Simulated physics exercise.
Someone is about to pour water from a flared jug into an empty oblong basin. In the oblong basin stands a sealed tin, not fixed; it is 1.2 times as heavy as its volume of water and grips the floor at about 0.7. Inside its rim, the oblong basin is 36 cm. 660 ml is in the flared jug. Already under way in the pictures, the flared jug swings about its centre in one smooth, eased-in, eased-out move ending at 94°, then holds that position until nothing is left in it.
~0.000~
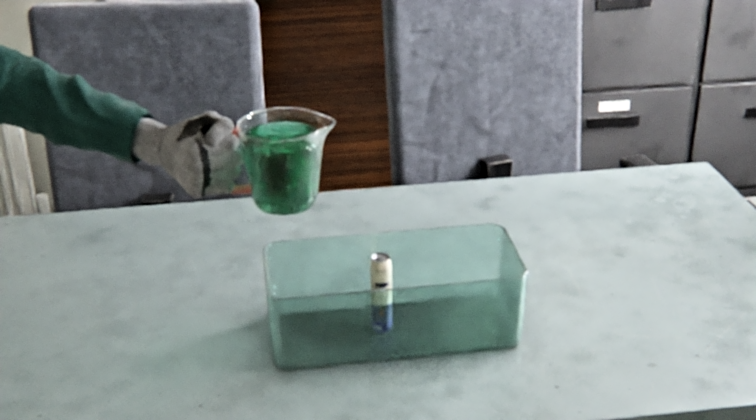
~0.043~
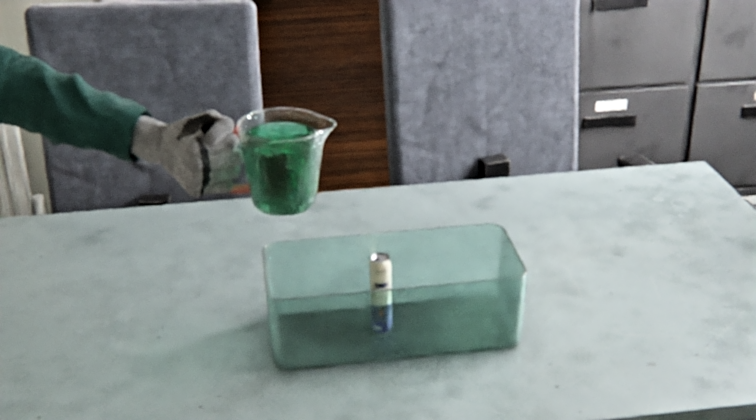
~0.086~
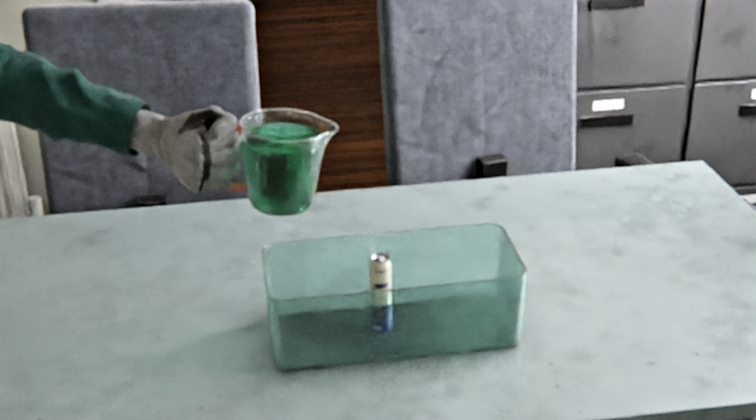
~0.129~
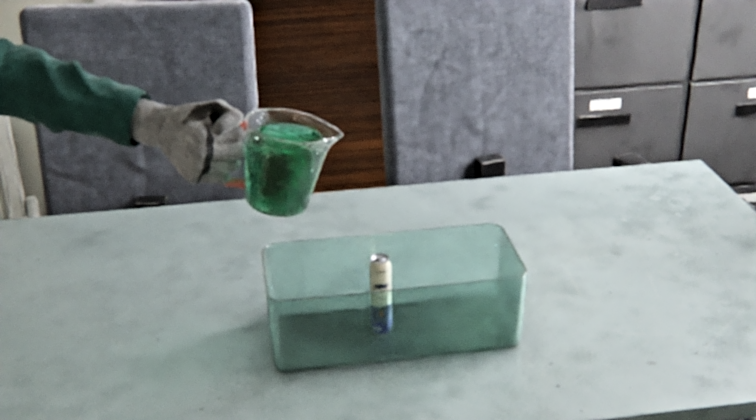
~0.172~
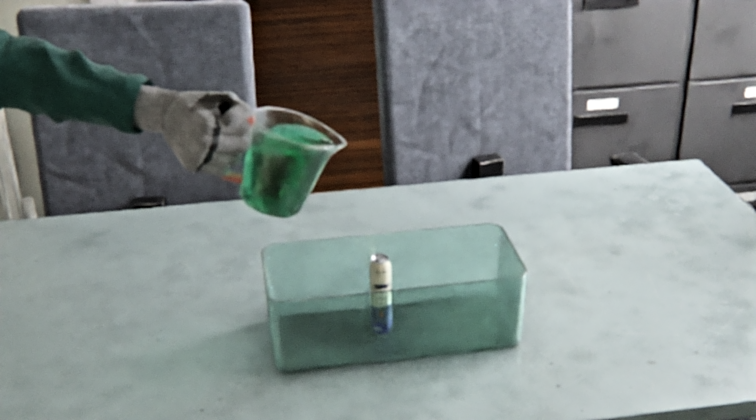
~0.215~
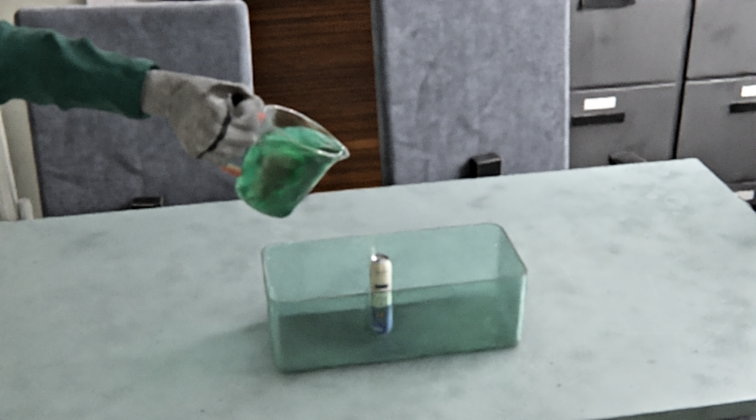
A clear jug of green liquid, held in a gloved hand, hung almost upright at first, then tilted steadily to the right above a see-through basin with a small tin standing inside.
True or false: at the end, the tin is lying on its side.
False.
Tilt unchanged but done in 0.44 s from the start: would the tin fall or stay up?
The tin stays balanced.
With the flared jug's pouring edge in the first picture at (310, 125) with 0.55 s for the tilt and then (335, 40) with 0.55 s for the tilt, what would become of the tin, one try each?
In the first try it comes down; in the second it remains standing.
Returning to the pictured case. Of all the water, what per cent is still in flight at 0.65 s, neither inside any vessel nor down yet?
About 22 per cent.
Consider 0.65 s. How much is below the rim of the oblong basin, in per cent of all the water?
Around 62 per cent of the whole.
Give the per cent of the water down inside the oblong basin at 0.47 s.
I'd put it near 14 percent.
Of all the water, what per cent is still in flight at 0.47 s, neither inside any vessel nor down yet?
Roughly 34 percent.
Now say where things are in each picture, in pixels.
In the first picture, it leans 0°; its right rim is at (336, 121); the water meets the walls at (242, 138) and (322, 132); the oblong basin's rim runs from (266, 271) to (515, 250); the tin's top is at (381, 261).
In the second picture, it leans 1°; its right rim is at (336, 123); the water meets the walls at (242, 137) and (322, 133).
In the third picture, it leans 6°; its right rim is at (339, 127); the water meets the walls at (244, 136) and (324, 135).
In the fourth picture, it leans 12°; its right rim is at (343, 133); the water meets the walls at (247, 136) and (328, 137).
In the fifth picture, it leans 21°; its right rim is at (347, 143); the water meets the walls at (250, 139) and (334, 139).
In the sixth picture, it leans 31°; its right rim is at (349, 153); the water meets the walls at (248, 152) and (339, 144).
Then, 0.47 s in, the tilt is 89° and 54 per cent is still to pour; the tin stands where it began.
Then, 0.65 s in, the tilt is 94° and 17 per cent is still to pour; the tin stands where it began.
Then, 0.84 s in, the tilt is 94° and 4 per cent is still to pour; the tin stands where it began.
Then, 1.05 s in, the tilt is 94° and 1 per cent is still to pour; the tin stands where it began.
Finally, the tin stands where it began.
